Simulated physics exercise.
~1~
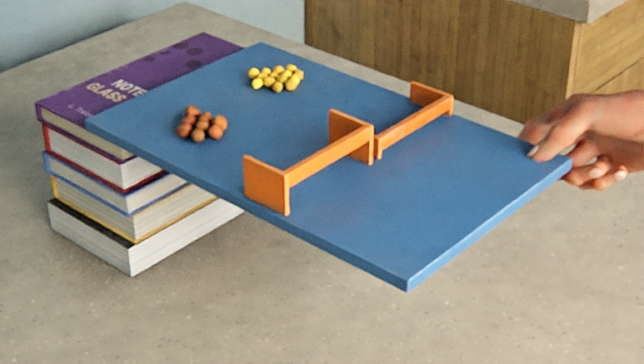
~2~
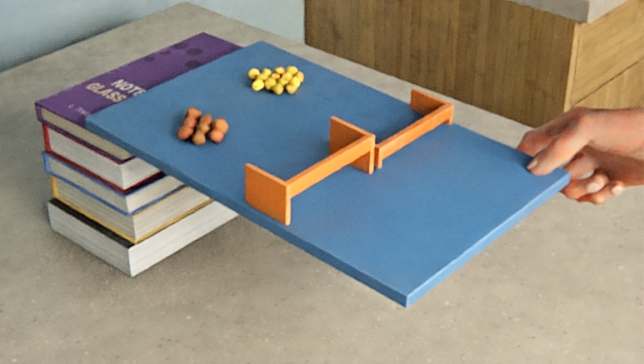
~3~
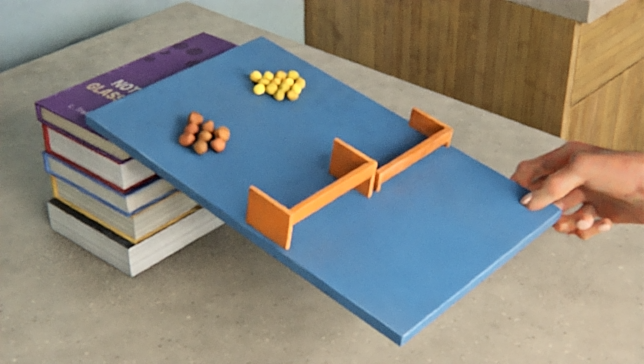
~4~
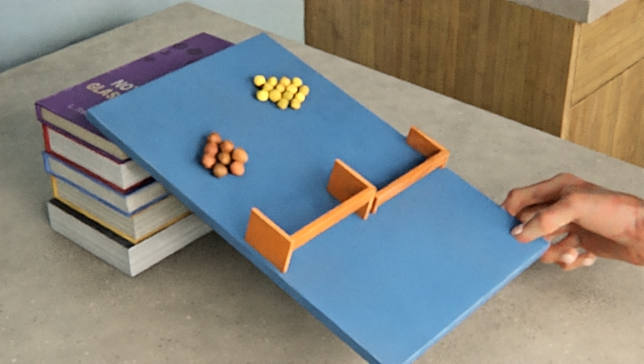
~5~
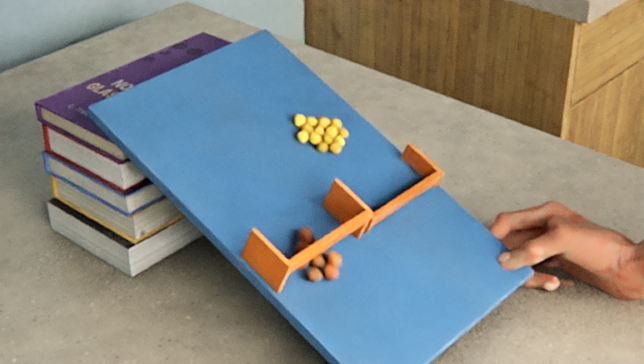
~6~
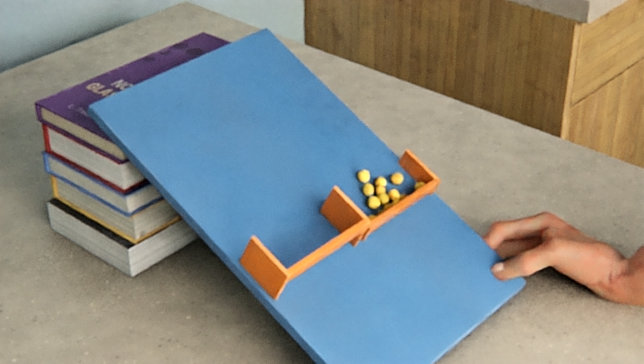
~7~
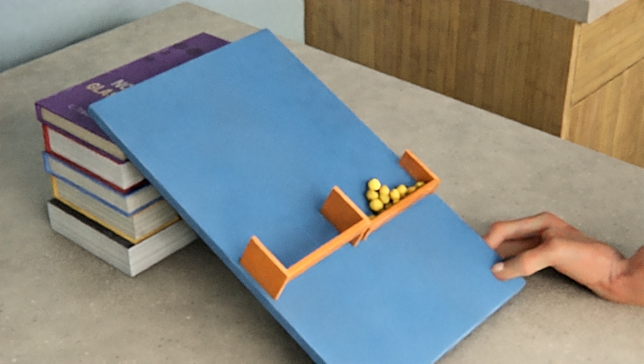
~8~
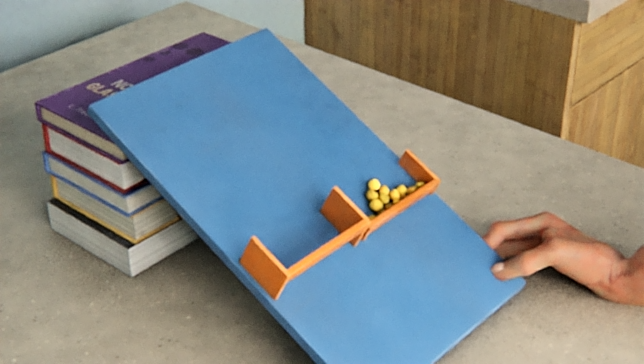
A blue board propped on a stack of books was tilted down by a hand at its right end, and the brown balls rolled down past the nearer orange barrier and out of sight, while the yellow ones slid later and stayed gathered behind the farther barrier.
